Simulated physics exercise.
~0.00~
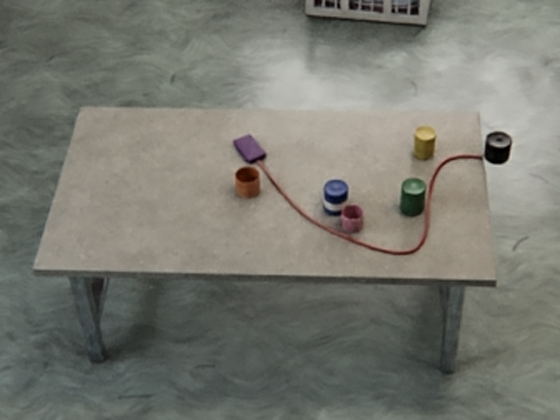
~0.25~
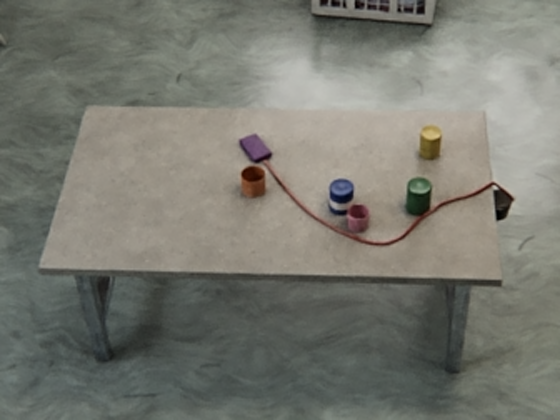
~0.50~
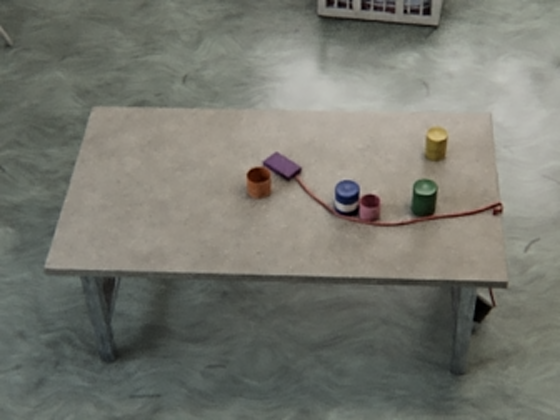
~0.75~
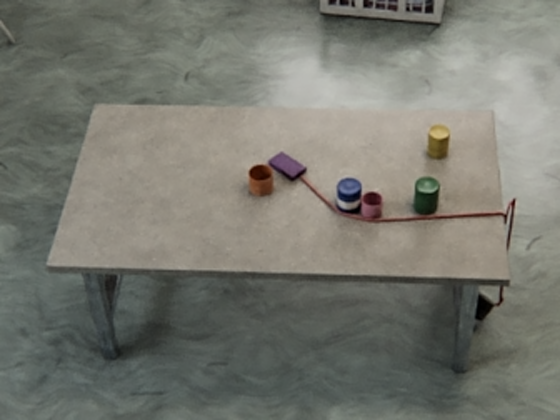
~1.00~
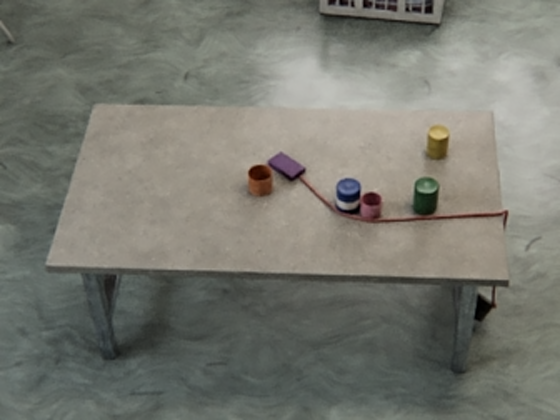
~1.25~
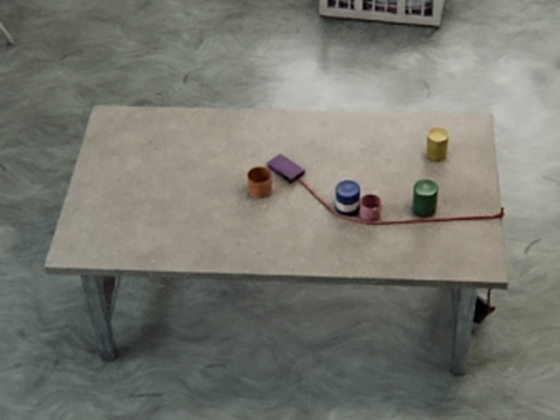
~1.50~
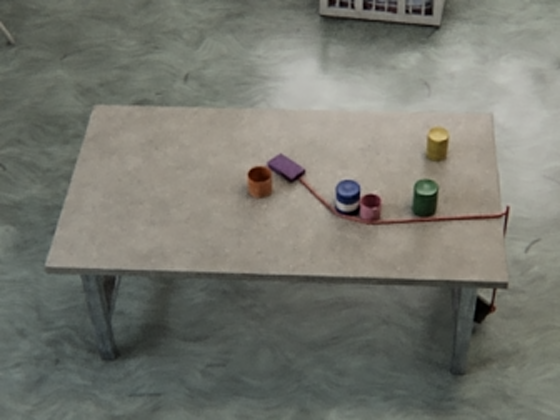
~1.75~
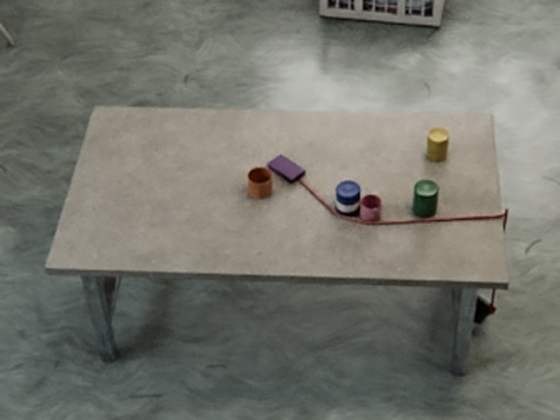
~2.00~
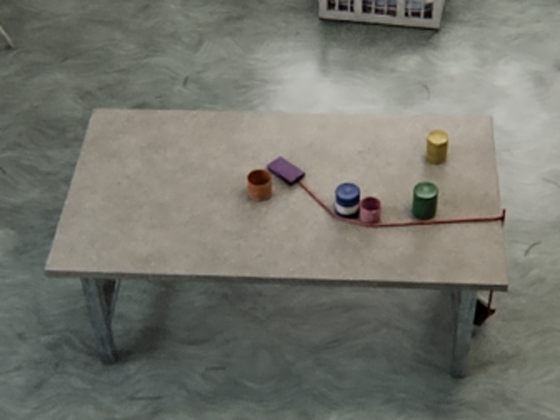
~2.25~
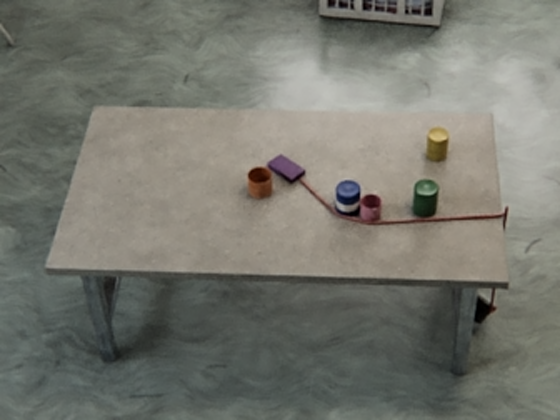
On a table, a black speaker falls off, tugs the purple phone rightward, and hangs below.
